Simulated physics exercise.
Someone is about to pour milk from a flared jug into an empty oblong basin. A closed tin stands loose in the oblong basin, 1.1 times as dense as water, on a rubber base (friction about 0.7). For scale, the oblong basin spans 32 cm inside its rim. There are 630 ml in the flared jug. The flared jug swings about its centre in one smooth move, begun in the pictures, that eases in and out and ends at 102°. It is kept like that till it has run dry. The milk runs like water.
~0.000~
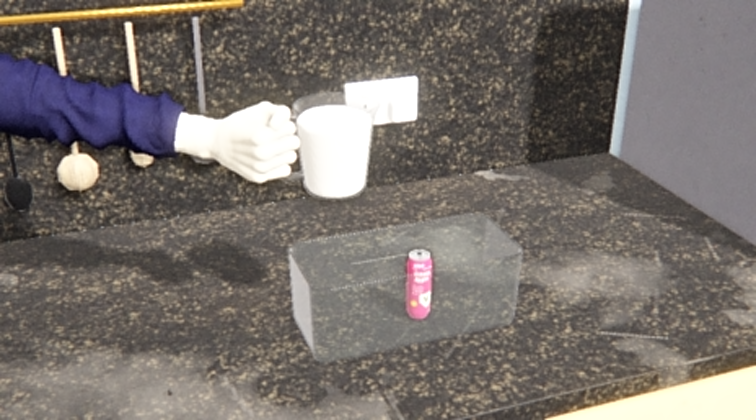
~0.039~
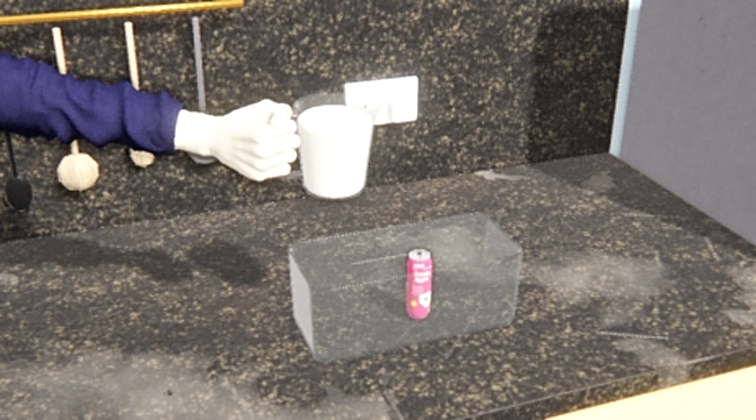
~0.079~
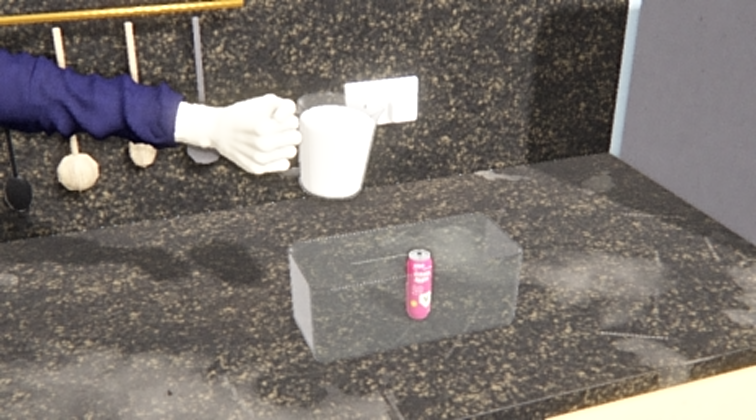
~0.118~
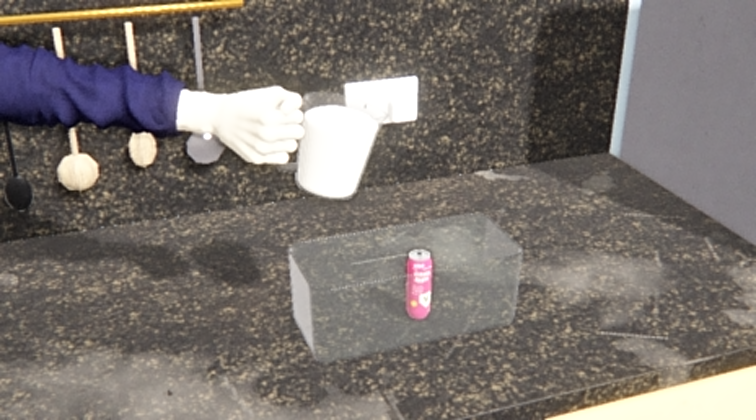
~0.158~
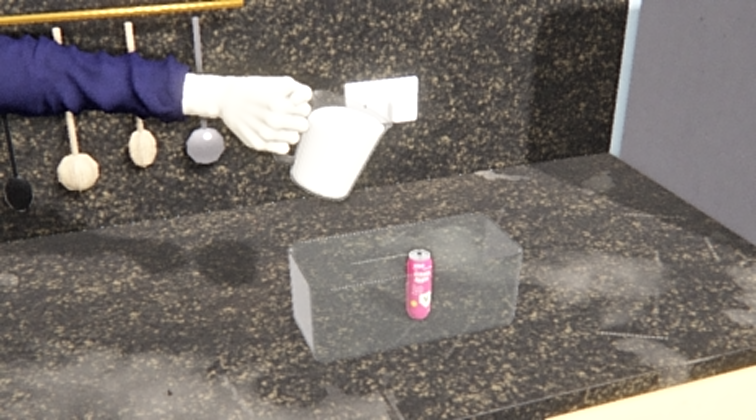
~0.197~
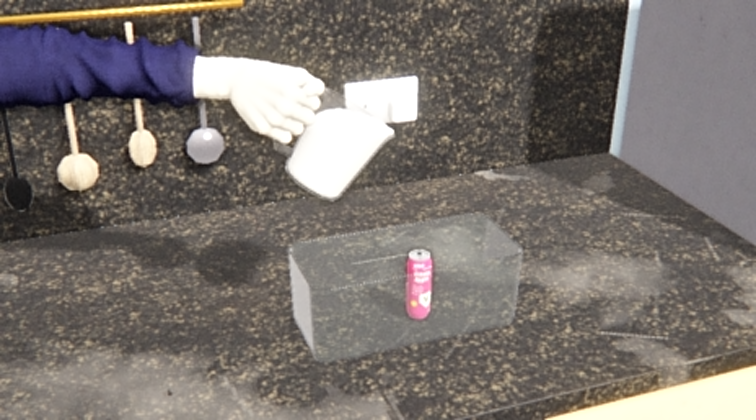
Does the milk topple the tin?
It stays up.
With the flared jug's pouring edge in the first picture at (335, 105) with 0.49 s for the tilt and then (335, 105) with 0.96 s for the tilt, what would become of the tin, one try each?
First it goes over; then it keeps standing.
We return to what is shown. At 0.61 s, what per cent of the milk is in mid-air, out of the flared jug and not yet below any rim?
About 22 per cent.
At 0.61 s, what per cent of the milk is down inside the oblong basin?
Near 64 in a hundred.
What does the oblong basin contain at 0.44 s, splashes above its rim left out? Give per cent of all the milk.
About 12 per cent.
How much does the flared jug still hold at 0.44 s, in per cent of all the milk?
Near 50 in a hundred.
After 0.44 s the tilt is 99° and 51 per cent is still to pour; the tin stands where it began.
After 0.61 s the tilt is 102° and 14 per cent is still to pour; the tin stands where it began.
After 0.79 s the tilt is 102° and 2 per cent is still to pour; the tin stands where it began.
After 0.99 s the tilt is 102° and 0 per cent is still to pour; the tin stands where it began.
In the end the tin stands where it began.
